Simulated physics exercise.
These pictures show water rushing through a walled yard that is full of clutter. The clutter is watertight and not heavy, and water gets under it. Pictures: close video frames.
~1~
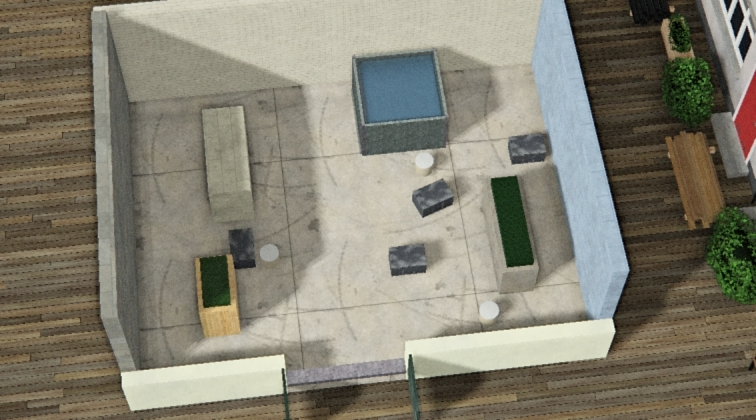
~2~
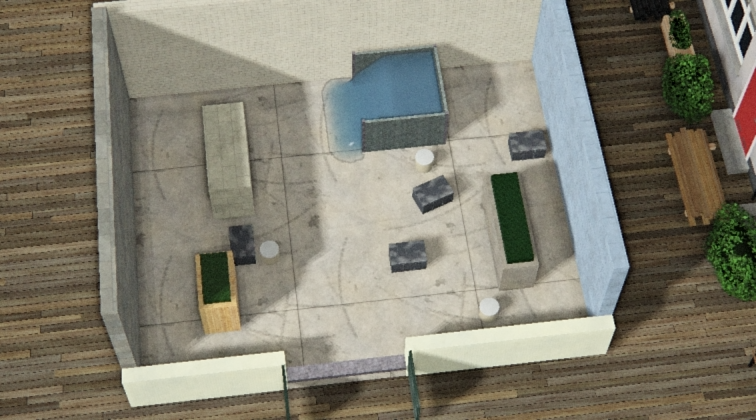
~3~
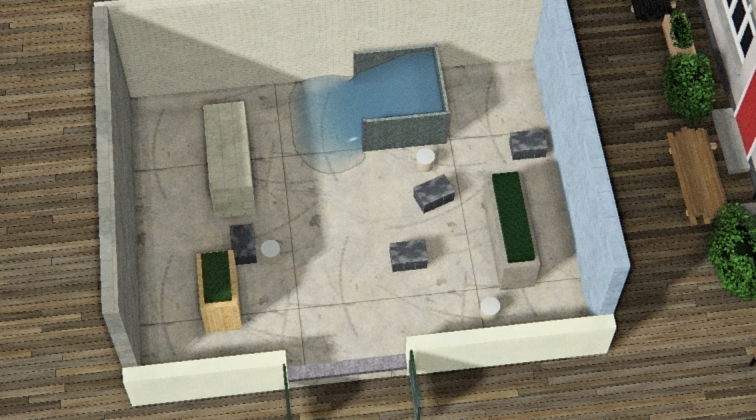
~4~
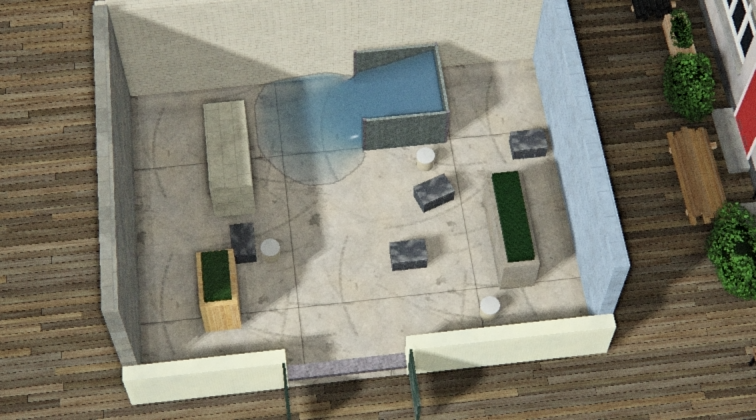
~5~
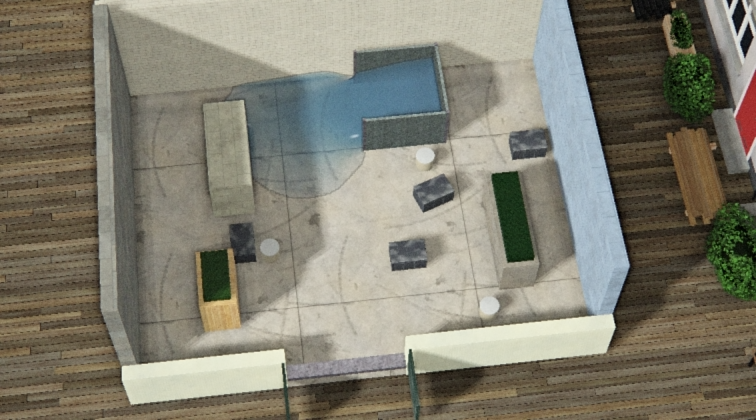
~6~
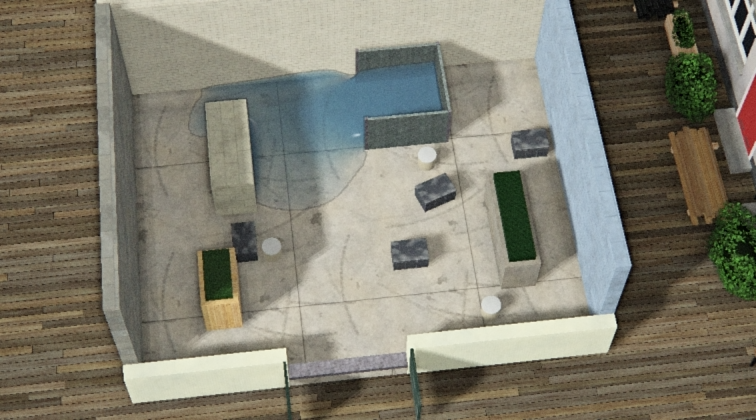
The video shows a walled yard from above, with scattered blocks and planters, as water pours from the open left side of a tank and spreads leftward across the floor around a long pale block, while the objects stay put.
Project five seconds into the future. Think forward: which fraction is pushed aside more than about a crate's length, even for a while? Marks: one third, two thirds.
Share shifted well: Low, below a third.
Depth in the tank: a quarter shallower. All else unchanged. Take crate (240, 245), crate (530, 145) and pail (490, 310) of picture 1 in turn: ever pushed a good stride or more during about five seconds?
Respectively, gets that far, never gets that far, never gets that far.
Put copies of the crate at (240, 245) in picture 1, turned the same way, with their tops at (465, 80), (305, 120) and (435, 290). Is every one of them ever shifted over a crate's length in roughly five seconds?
First remains in place, second driven off, third remains in place.
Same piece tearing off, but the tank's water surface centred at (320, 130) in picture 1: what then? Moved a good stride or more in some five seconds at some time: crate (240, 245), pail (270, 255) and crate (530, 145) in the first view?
First displaced far, then displaced far, then never went far.
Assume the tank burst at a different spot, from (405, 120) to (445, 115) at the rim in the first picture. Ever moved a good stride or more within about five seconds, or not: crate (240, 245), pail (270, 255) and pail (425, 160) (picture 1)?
In turn: Stayed short, stayed short, cleared that distance.
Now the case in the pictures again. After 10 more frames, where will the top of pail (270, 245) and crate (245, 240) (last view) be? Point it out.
I'd say around (316, 343) for the first and around (197, 248) for the second.
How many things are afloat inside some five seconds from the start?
Count: 1.
A moment on, 0 of 7 are well off their spots; 0 afloat.
Next, 2 of 7 are well off their spots; 0 afloat.
Later, 2 of 7 are well off their spots; 1 afloat.
In the end, 2 of 7 are well off their spots, and 2 have been at some point; 1 afloat.
